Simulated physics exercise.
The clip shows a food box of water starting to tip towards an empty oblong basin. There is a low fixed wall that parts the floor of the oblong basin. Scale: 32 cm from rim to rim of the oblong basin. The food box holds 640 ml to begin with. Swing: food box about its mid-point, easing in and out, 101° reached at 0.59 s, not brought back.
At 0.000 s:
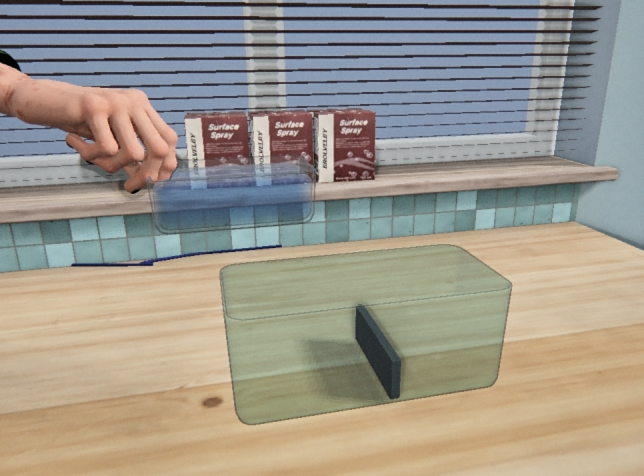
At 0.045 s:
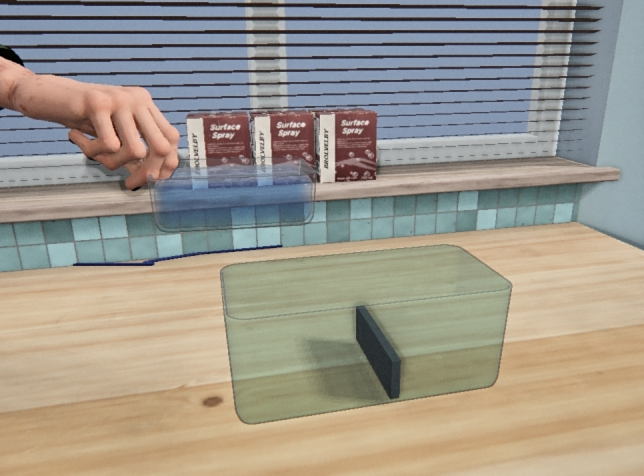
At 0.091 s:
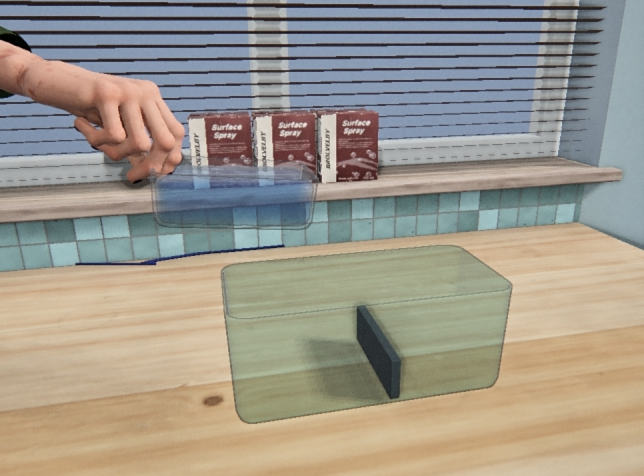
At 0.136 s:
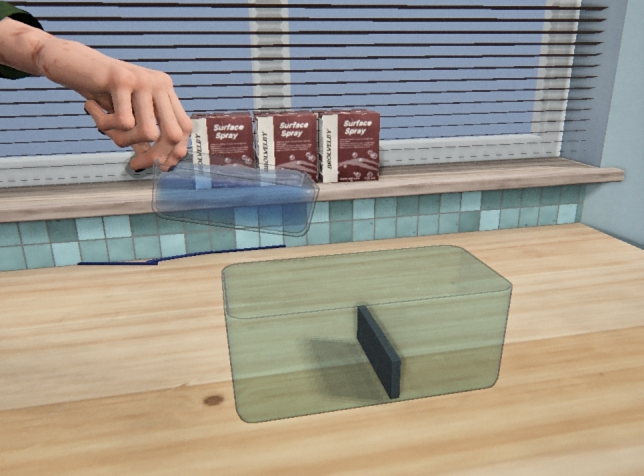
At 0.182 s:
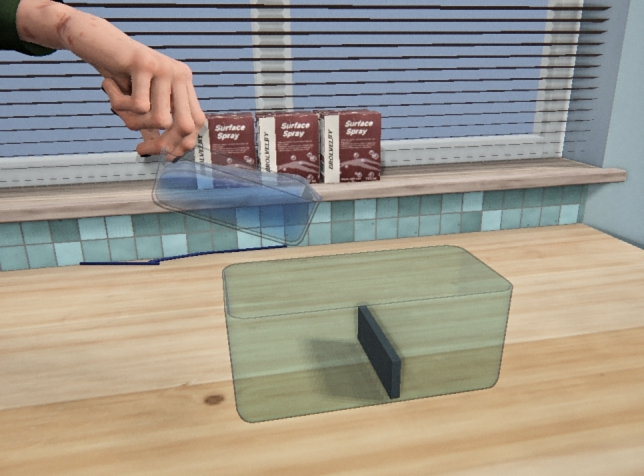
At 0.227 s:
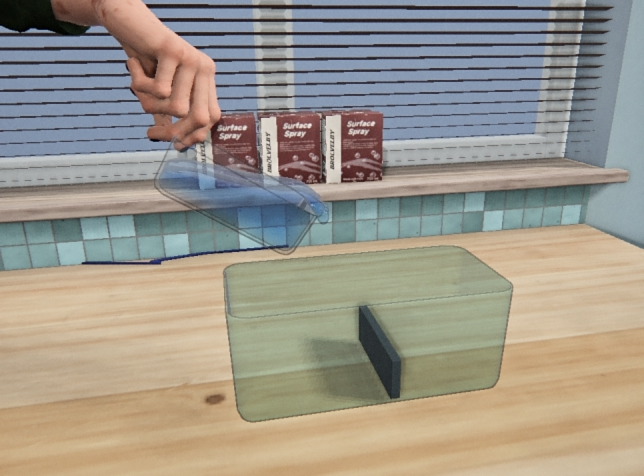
A hand reaches in from the upper left over a pale wooden counter, seen from slightly above, with a teal-tiled wall, a wooden sill and a blinded window behind. It holds a clear, bluish food box of water before three maroon cartons, while a greenish transparent oblong basin with a dark upright divider stands nearer. The hand tilts the box gradually, lowering its right end, as water gathers there.
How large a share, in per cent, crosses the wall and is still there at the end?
A share of about 8 per cent.
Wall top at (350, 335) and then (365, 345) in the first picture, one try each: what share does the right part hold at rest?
Roughly 55 per cent, then 40 per cent.
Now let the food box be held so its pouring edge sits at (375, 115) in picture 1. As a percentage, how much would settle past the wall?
70 %.
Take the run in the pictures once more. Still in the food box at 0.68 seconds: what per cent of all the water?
Remaining share: Approx. 1 %.
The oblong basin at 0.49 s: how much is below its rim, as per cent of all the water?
At that time the basin holds about 68 per cent of the liquid.
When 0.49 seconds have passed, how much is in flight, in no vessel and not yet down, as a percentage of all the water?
It comes to roughly 24 per cent.
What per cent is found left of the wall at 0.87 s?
Roughly 84 per cent.
By 0.49 s the tilt is 93° and 7 per cent is still to pour, 67 is left of the wall and 1 right of it.
By 0.68 s the tilt is 101° and 1 per cent is still to pour, 86 is left of the wall and 3 right of it.
By 0.87 s the tilt is 101° and 0 per cent is still to pour, 84 is left of the wall and 7 right of it.
By 1.09 s the tilt is 101° and 0 per cent is still to pour, 84 is left of the wall and 8 right of it.
At rest 84 per cent lies left of the wall, 8 right of it and 8 outside.
